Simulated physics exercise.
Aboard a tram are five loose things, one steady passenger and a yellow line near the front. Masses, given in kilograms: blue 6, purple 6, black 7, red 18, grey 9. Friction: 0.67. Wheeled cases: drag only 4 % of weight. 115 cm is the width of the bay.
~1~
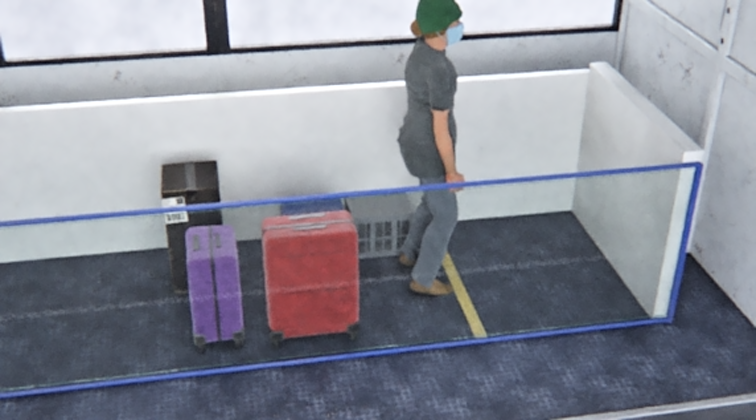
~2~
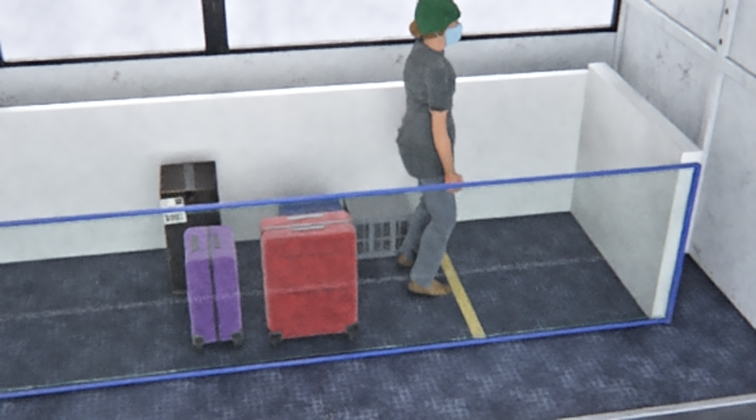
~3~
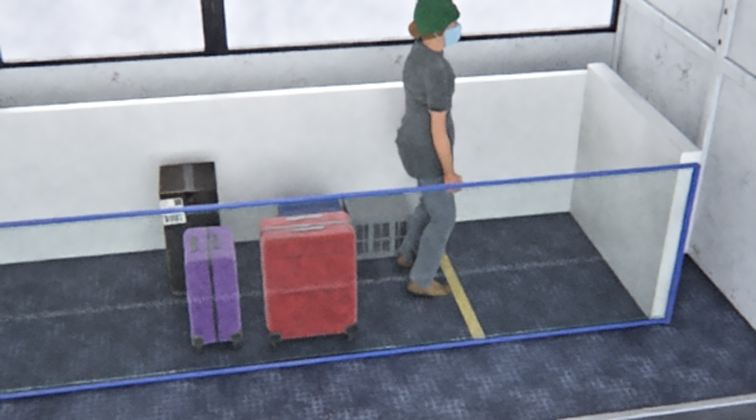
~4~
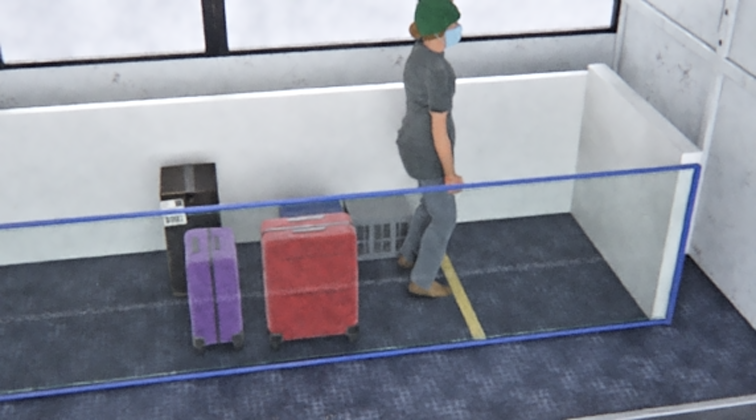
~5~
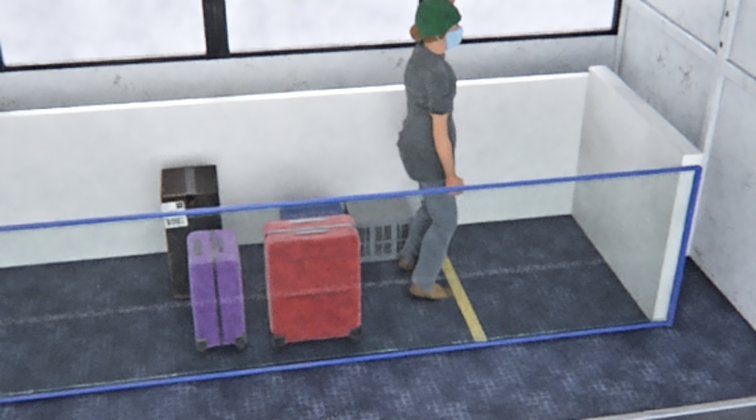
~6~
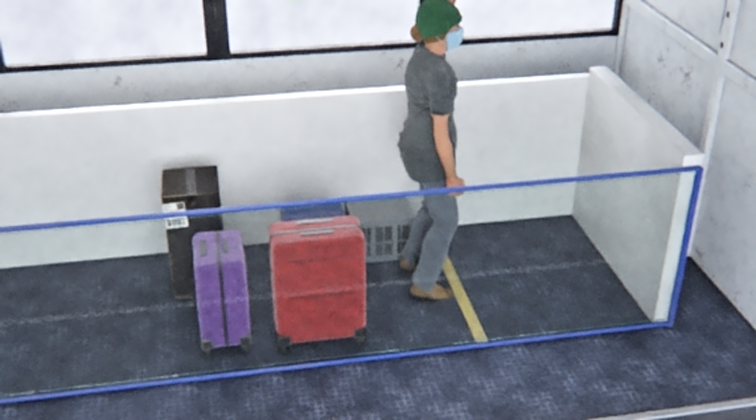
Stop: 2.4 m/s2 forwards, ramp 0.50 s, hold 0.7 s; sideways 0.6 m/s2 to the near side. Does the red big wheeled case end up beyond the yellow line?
Yes, watch, it breaches the line.
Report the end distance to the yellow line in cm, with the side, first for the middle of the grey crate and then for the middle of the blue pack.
Grey crate short by 30, blue pack short by 70.
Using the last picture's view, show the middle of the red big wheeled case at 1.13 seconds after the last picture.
Look around (572, 264) and it's there.
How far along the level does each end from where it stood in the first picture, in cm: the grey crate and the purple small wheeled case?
The grey crate ends 0 away and the purple small wheeled case 90.
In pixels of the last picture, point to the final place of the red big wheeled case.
At about (608, 263).
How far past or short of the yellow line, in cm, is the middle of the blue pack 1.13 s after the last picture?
Position: About 75 cm short.
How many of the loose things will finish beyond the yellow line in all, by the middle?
Summing up, 1.
Then, 0.23 s after the last picture the red big wheeled case is 67 cm short of the yellow line, tilted 0°, near (342, 286) in the last picture's view; the black tall bag 136 cm short of the yellow line, tilted 0°.
Then, 0.63 s after the last picture the red big wheeled case is 27 cm short of the yellow line, tilted 0°, near (426, 281) in the last picture's view.
Then, 1.13 s after the last picture the red big wheeled case is 49 cm past the yellow line, tilted 0°, near (572, 264) in the last picture's view.
In the final state, blue pack stops short of the yellow line; purple small wheeled case stops short of the yellow line; black tall bag stops short of the yellow line; red big wheeled case crosses the yellow line; grey crate stops short of the yellow line.
